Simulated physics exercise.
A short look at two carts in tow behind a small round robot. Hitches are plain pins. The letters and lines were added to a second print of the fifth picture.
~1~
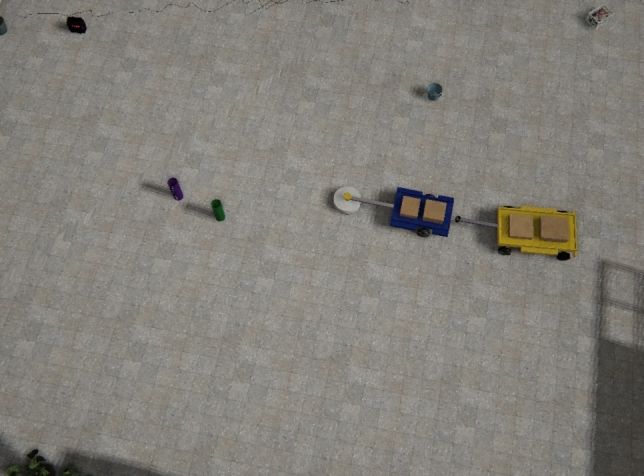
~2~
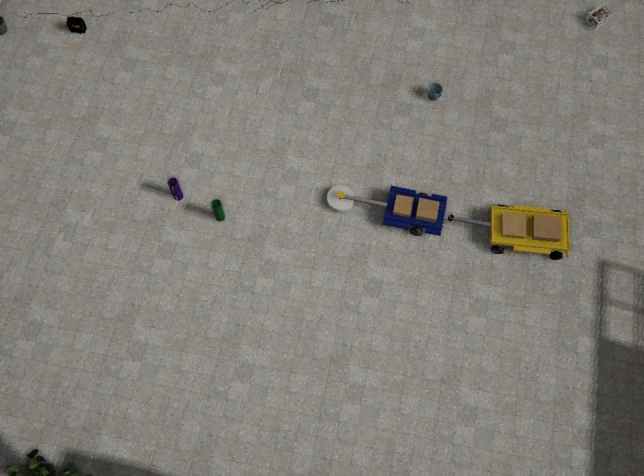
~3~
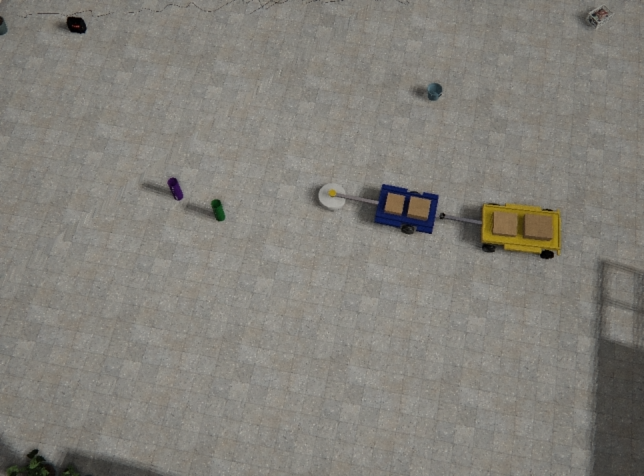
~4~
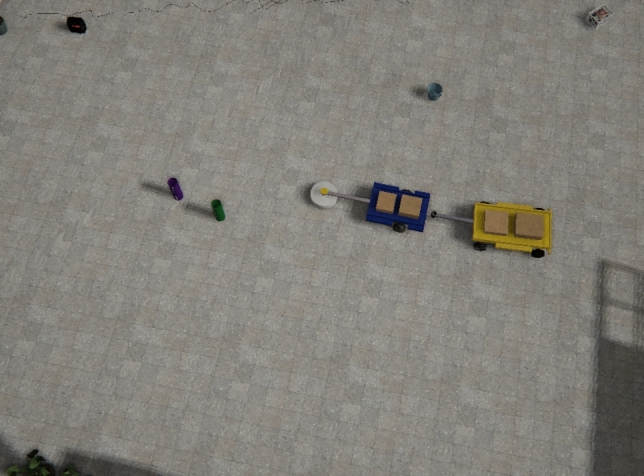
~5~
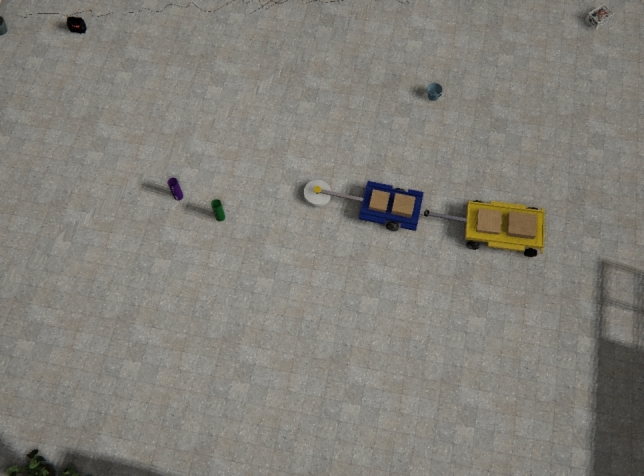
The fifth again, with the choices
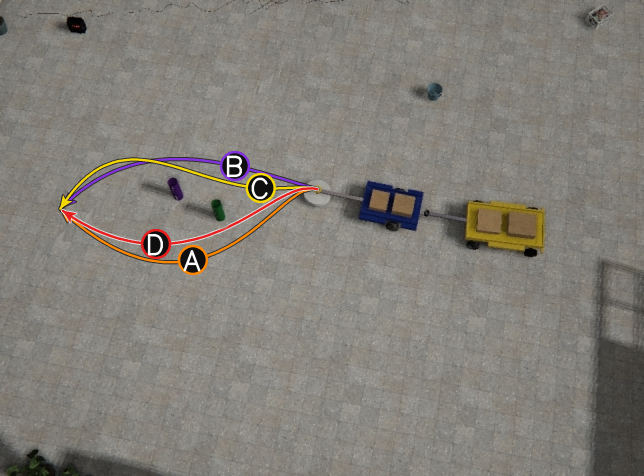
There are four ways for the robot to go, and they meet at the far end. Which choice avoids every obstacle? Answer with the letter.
With A nothing is hit.
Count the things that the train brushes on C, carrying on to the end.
In all, one.
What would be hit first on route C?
It meets the purple post.
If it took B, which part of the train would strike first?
The blue cart touches first.
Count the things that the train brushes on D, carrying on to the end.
In all, one.
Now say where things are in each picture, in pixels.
Purple post (179, 196); robot (347, 199); blue cart (422, 211), in the first frame.
Robot (341, 198); blue cart (416, 210); yellow cart (530, 229); green post (221, 217), in the second frame.
Robot (332, 196); blue cart (407, 208); yellow cart (521, 227); green post (221, 217), in the third frame.
Robot (324, 194); blue cart (398, 206); yellow cart (512, 226); green post (221, 217), in the fourth frame.
Robot (317, 193); blue cart (392, 205); yellow cart (505, 225); green post (221, 217); purple post (179, 196), in the fifth frame.
On the marked copy, A from (317, 189) via (193, 260) to (61, 210); B from (317, 189) via (190, 159) to (63, 206); C from (317, 189) via (178, 168) to (60, 209); D from (317, 189) via (193, 240) to (63, 211).
With A. Early on, robot (234, 247), last cart (416, 209).
Further on, robot (132, 258), last cart (321, 221).
At the end, robot (63, 212), last cart (241, 238); nothing has been touched.
As for the rest, B meets the purple post; C meets the purple post; D meets the green post.
